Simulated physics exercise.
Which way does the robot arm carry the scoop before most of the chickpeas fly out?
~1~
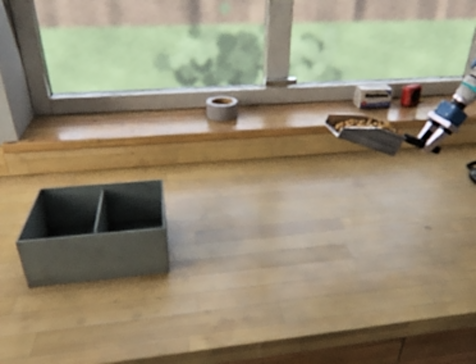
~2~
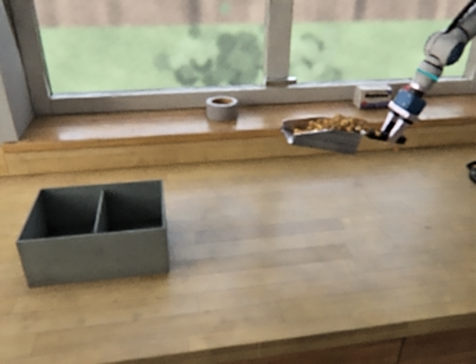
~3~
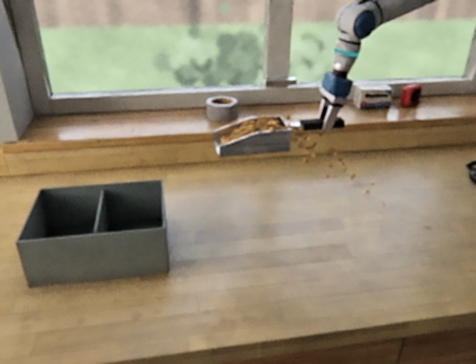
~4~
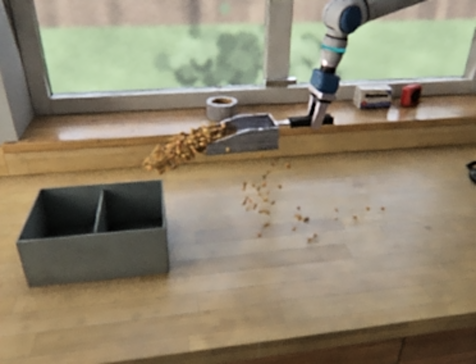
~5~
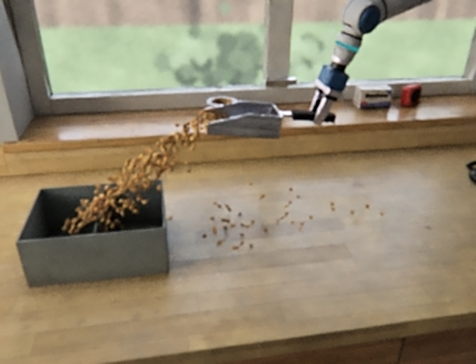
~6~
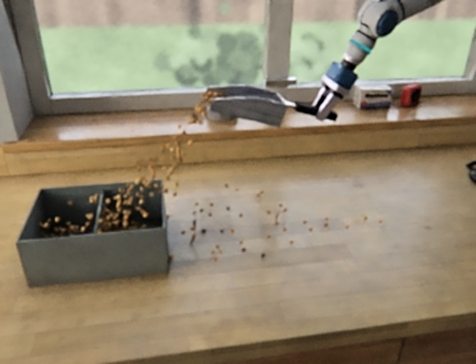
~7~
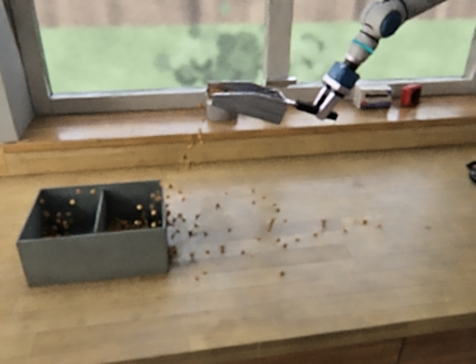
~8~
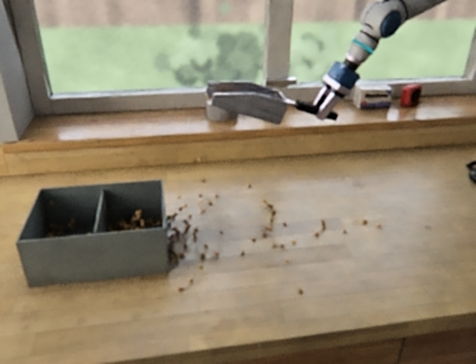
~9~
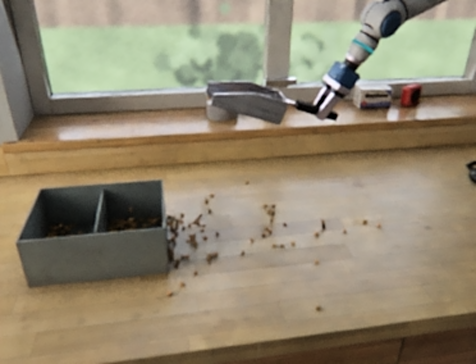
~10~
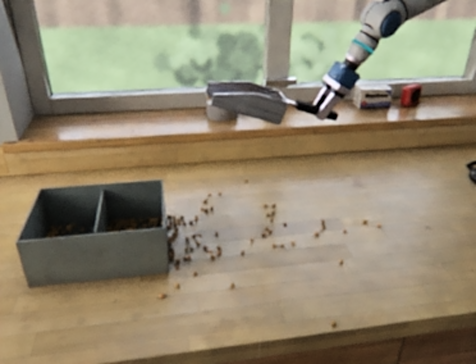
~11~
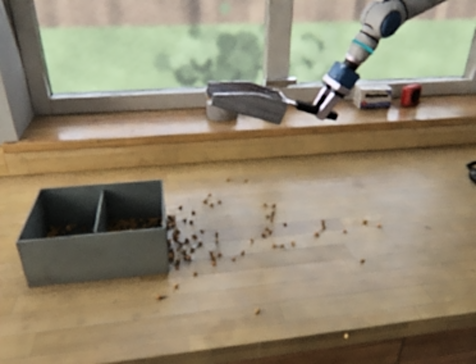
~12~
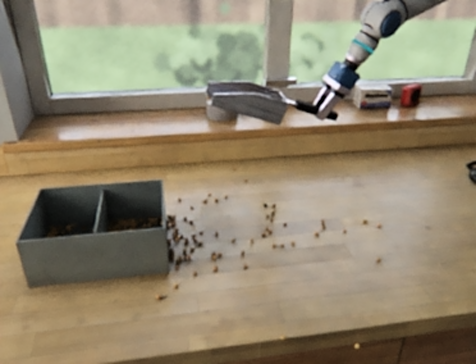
It carries the scoop to the left, toward the side where the grey bin stands.
